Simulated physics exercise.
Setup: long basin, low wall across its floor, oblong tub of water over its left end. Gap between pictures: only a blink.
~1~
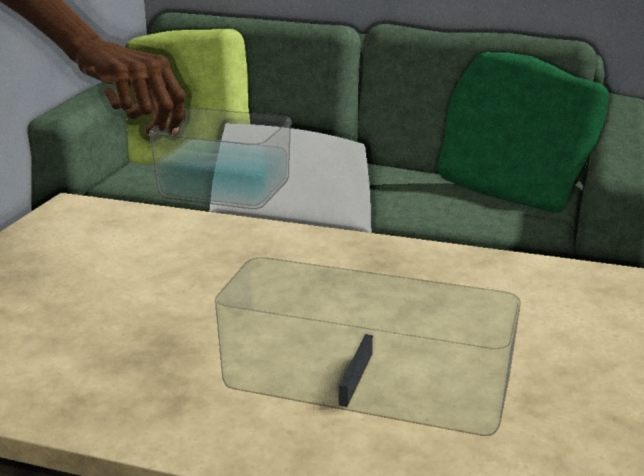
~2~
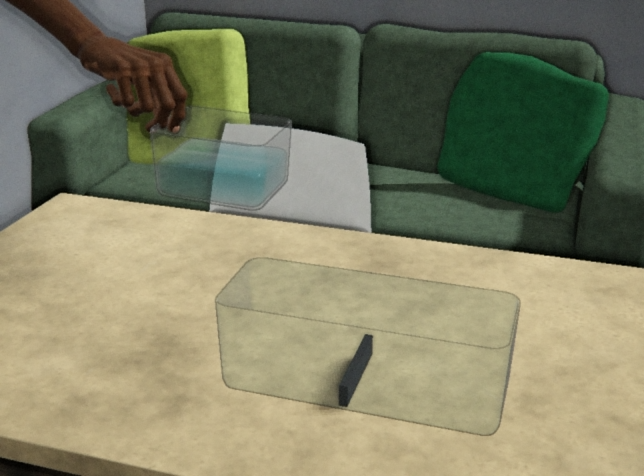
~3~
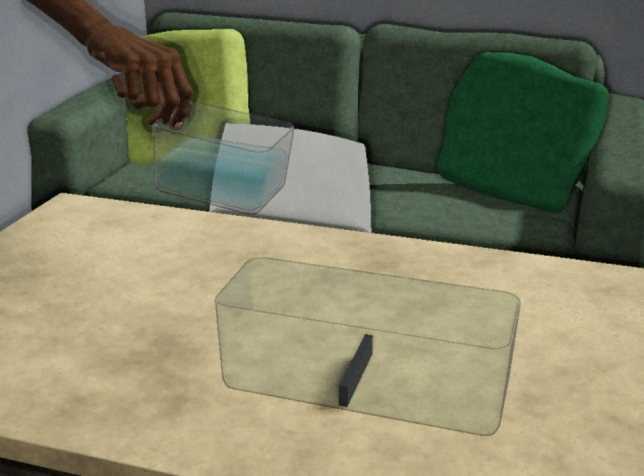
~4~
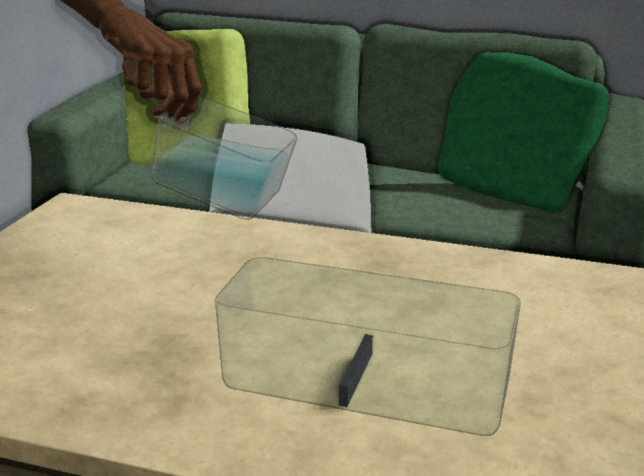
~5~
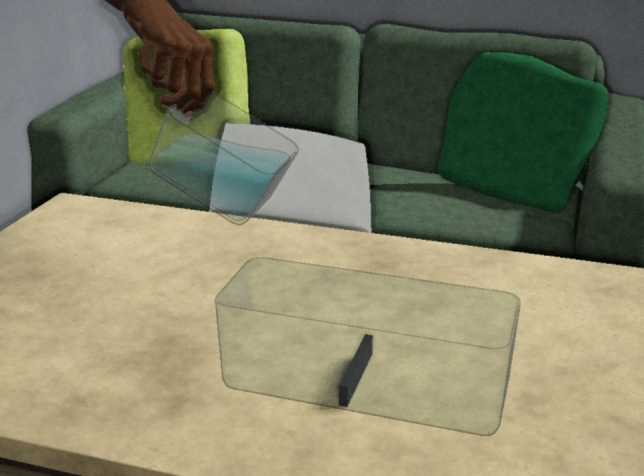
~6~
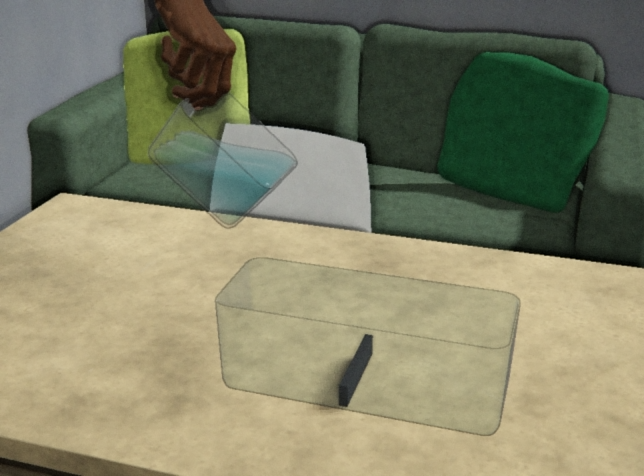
A hand tilting a clear tub of blue water steadily rightward above a long transparent basin with a low dark divider.
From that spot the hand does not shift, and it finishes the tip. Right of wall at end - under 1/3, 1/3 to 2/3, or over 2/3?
Falls short of a third.
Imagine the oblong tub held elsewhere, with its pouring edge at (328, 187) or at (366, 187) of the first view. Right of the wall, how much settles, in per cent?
It would come to near 50 per cent, and then near 85 per cent.
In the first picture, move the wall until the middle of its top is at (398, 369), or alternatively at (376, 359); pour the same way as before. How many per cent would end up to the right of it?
First try: Roughly 20 per cent; second try: 10 per cent.
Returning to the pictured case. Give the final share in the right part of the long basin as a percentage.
It works out to around 15 percent.
A moment on, the oblong tub is tipped on its side and 33 per cent is still to pour, 22 is left of the wall and 0 right of it.
Next, the oblong tub is tipped on its side and 14 per cent is still to pour, 73 is left of the wall and 3 right of it.
Then the oblong tub is tipped on its side and 4 per cent is still to pour, 80 is left of the wall and 10 right of it.
Later the oblong tub is tipped on its side and 1 per cent is still to pour, 83 is left of the wall and 12 right of it.
Finally, 85 per cent lies left of the wall, 13 right of it and 3 outside.
